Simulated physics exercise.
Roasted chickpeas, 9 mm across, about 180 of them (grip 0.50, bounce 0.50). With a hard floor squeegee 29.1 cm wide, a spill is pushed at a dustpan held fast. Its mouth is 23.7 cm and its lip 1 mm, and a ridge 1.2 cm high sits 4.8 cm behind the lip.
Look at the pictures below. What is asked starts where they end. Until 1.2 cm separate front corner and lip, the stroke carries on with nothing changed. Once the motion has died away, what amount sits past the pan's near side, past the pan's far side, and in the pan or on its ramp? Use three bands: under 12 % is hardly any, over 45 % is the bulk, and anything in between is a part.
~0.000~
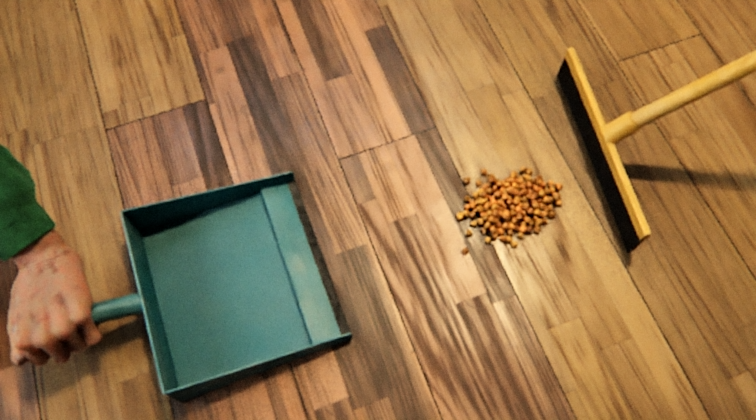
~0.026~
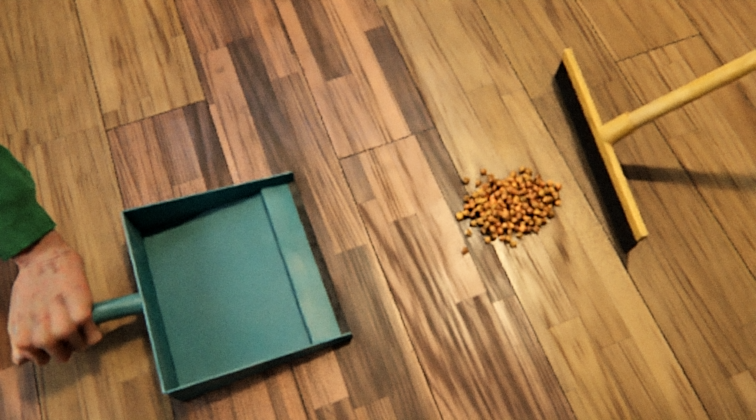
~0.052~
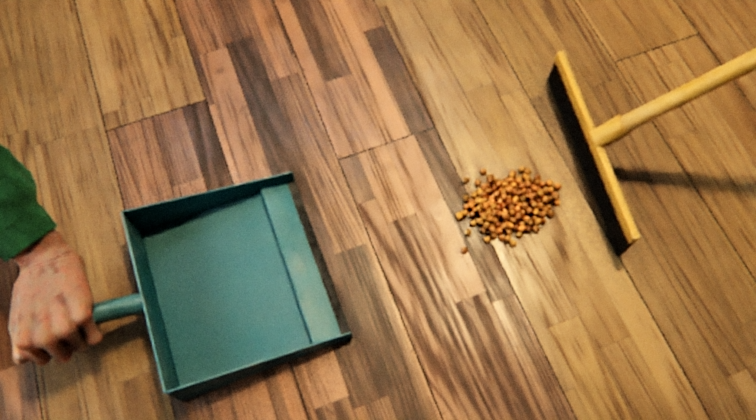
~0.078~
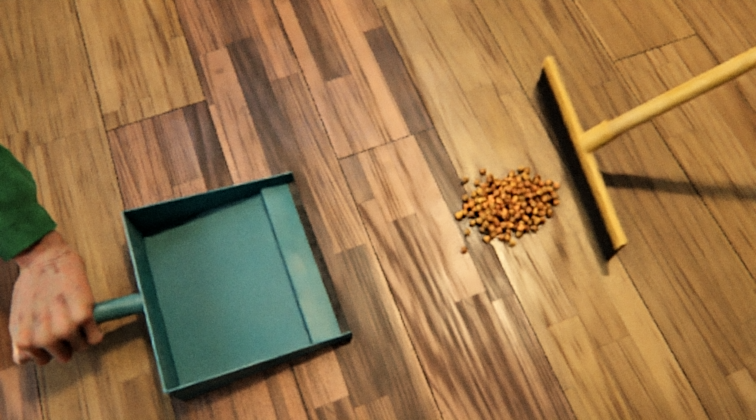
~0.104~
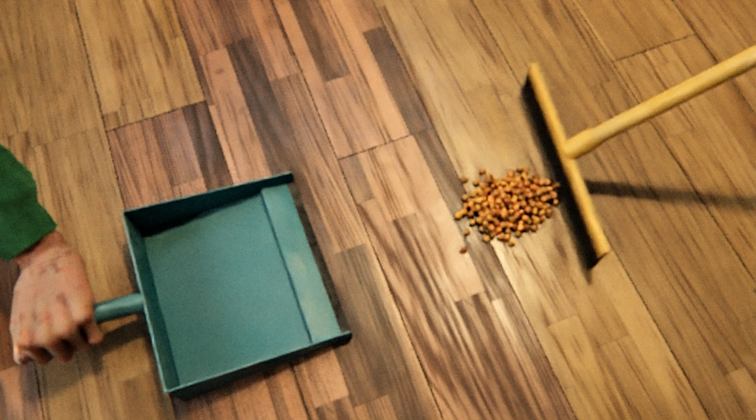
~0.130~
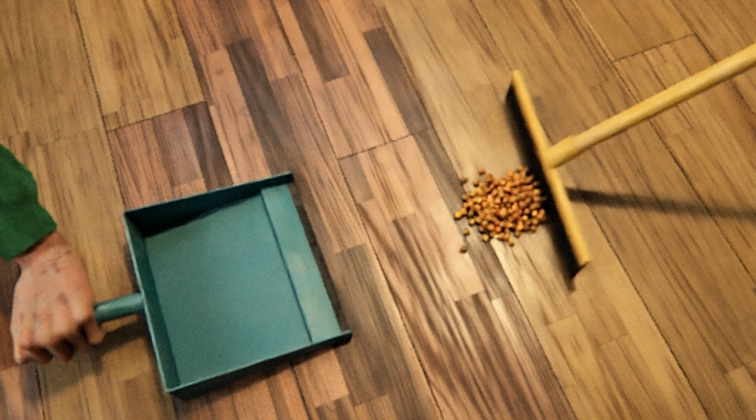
Near side: Hardly any, far side: Hardly any, pan: The bulk.
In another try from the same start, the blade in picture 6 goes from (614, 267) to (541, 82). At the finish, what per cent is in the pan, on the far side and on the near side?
Pan: 5, far side: 0, near side: 30.
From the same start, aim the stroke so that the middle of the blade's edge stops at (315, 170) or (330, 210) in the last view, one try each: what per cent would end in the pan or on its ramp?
The two tries give roughly 50 and 55 %.
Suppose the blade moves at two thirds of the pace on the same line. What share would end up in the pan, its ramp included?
It would be near 40 per cent.
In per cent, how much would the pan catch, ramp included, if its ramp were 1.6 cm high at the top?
Around 55 per cent.
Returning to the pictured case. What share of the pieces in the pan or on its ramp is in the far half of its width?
About 40 %.
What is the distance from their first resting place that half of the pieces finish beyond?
30 cm, roughly.
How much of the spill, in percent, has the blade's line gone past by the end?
Roughly 0 in a hundred.
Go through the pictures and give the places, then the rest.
Blade from (644, 235) to (569, 55), moved 0.0 cm, 0 of the pieces shifted so far; middle of the pieces at (509, 205); pan at (228, 288), in the first picture.
Blade from (640, 236) to (566, 56), moved 0.4 cm, 0 of the pieces shifted so far; middle of the pieces at (508, 205), in the second picture.
Blade from (633, 239) to (559, 59), moved 1.4 cm, 0 of the pieces shifted so far; middle of the pieces at (508, 204), in the third picture.
Blade from (620, 244) to (548, 63), moved 3.2 cm, 0 of the pieces shifted so far; middle of the pieces at (507, 204), in the fourth picture.
Blade from (603, 252) to (532, 70), moved 5.7 cm, 0 of the pieces shifted so far; middle of the pieces at (507, 204), in the fifth picture.
Blade from (584, 261) to (515, 78), moved 8.5 cm, 51 of the pieces shifted so far; middle of the pieces at (506, 204); pan at (228, 287). Its pace works out near 1.06 m/s, heading 6 degrees towards the viewer's side, in the sixth picture.
After 0.28 s, middle of the blade 16 cm from the lip; 0 % over the lip, far side 0 %, near side 5 %.
After 0.37 s, middle of the blade 7 cm from the lip; 0 % over the lip, far side 5 %, near side 5 %.
Then, at 0.60 s, middle of the blade 3 cm from the lip; 60 % over the lip, far side 5 %, near side 10 %.
At rest (1.2 s), near side 10 %, far side 5 %, pan 55 %, in front of the lip or behind the blade 30 %.
